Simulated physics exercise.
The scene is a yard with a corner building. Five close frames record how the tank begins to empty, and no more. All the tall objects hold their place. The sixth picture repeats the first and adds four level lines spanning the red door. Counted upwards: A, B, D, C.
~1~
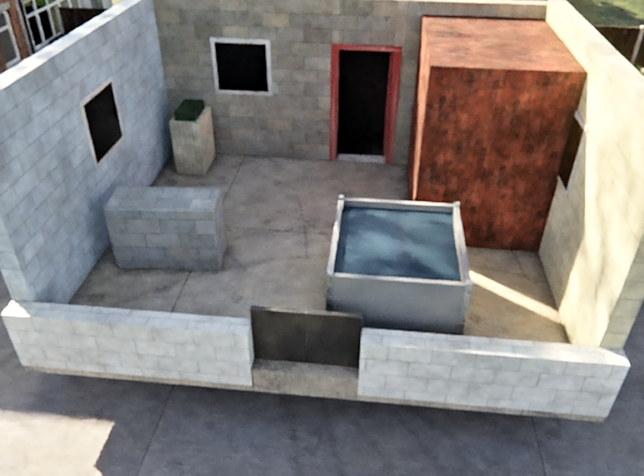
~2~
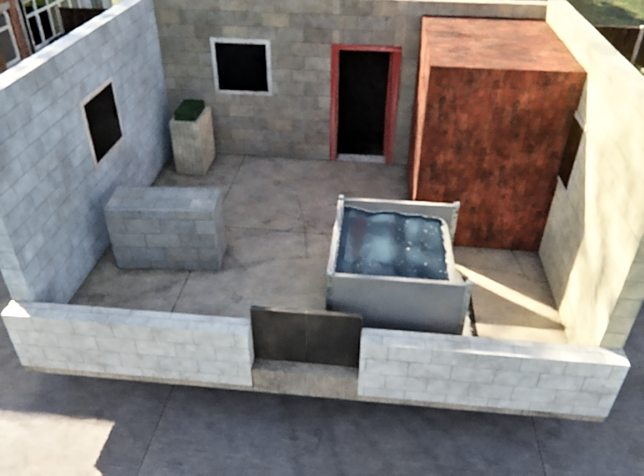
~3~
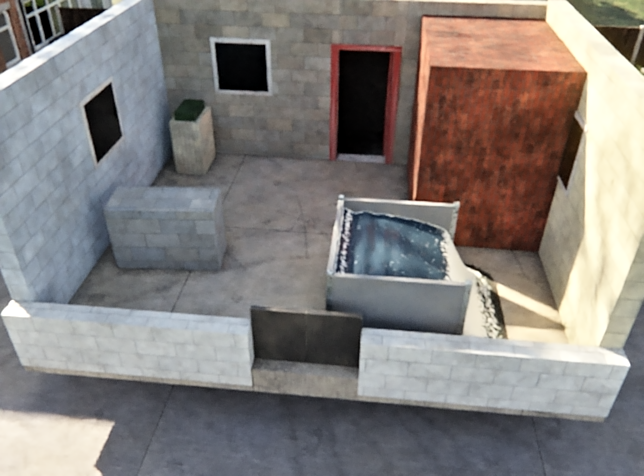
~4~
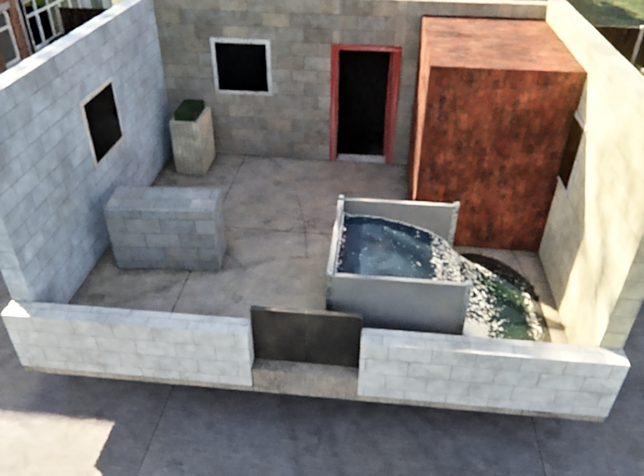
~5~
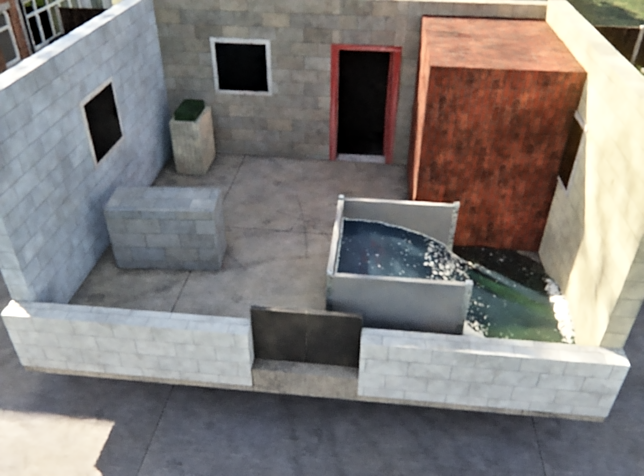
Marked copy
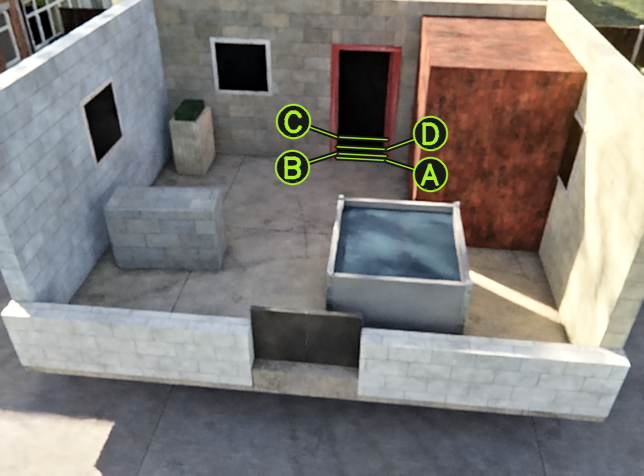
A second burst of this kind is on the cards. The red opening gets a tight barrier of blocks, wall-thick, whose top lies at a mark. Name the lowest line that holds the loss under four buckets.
That is height A.
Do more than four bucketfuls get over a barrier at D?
No.
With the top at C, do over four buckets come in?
No, not at all.
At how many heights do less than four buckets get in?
All of the four.
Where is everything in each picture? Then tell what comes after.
The first picture shows water in the tank at rest, its middle at (398, 242); foot of the red doorway at (361, 162); shut gate at (307, 320).
In the second picture, water covers 2 % of the ground, its front hidden from here.
The third picture shows front seen at (495, 307), 5 % of the ground wet.
The fourth picture shows front seen at (500, 267), 10 % of the ground wet.
The fifth picture shows front seen at (540, 270), 14 % of the ground wet.
On the marked copy, A at (361, 159); B at (361, 154); C at (362, 138); D at (361, 148); from the bottom up A, B, D, C.
With A, a splash gets over, under a bucket.
With B, nothing gets over.
With C, nothing gets over.
With D, nothing gets over.
